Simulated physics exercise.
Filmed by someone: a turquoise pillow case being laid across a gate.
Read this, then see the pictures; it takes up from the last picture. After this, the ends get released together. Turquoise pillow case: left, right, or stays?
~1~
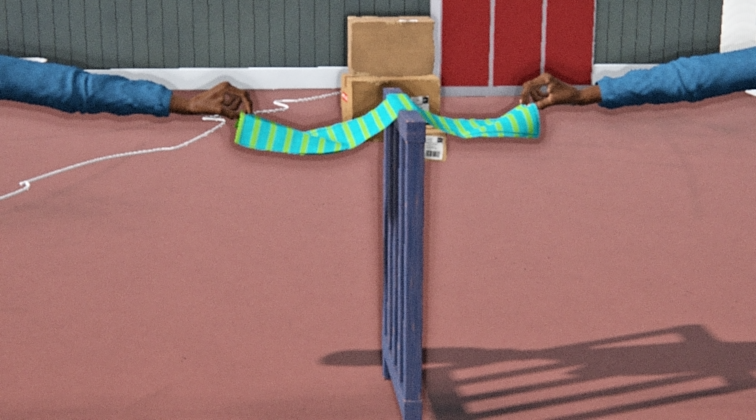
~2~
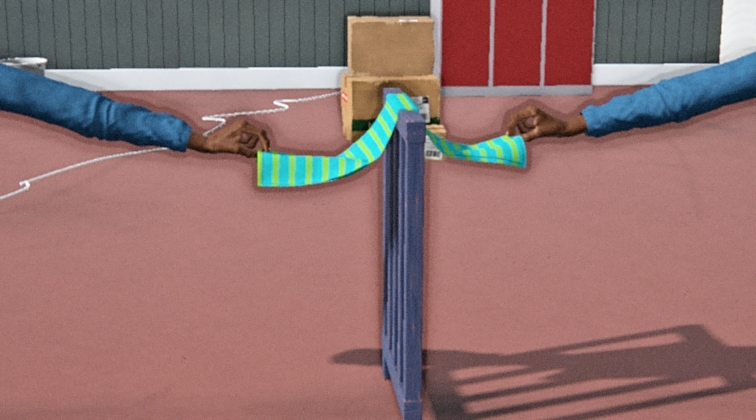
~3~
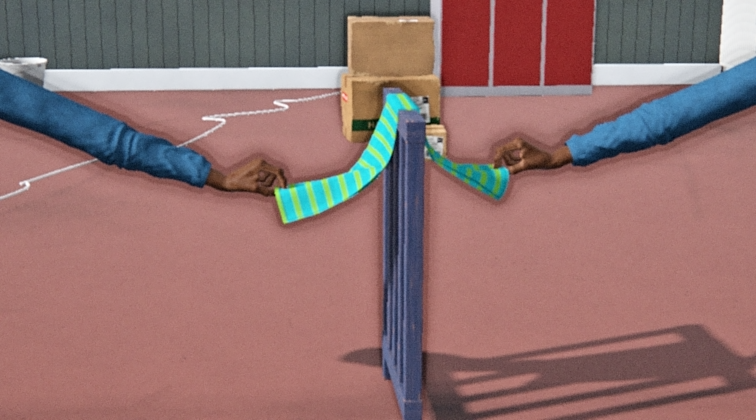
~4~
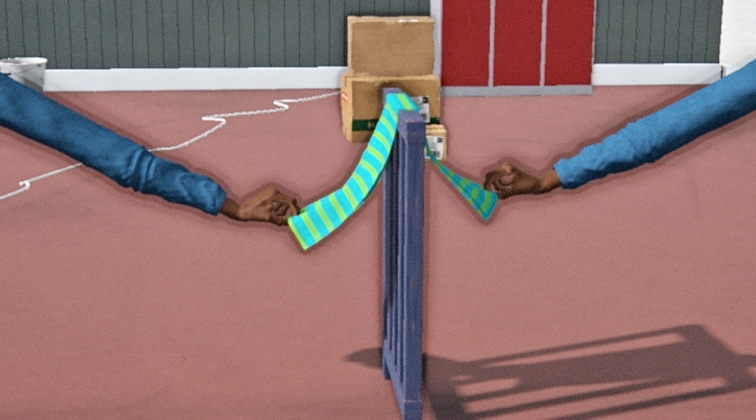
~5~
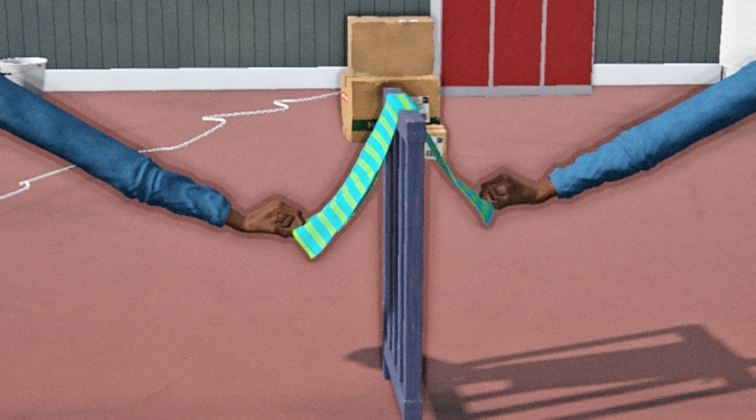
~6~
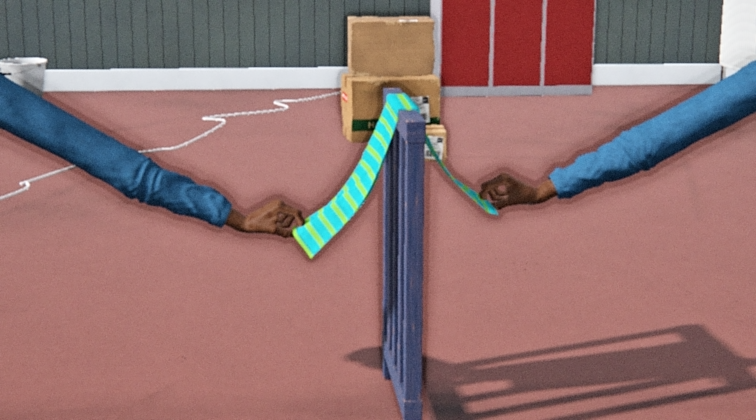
I'd bet it is going to stay just where it is.
Then, 0.18 s later than the last view, pillow case hanging on both sides, left end near (320, 255), right end near (466, 222).
Then, 0.32 s later than the last view, pillow case hanging on both sides, left end near (380, 269), right end near (412, 237).
Finally, pillow case hanging on both sides, left end near (392, 269), right end near (412, 237). The turquoise pillow case hangs there.
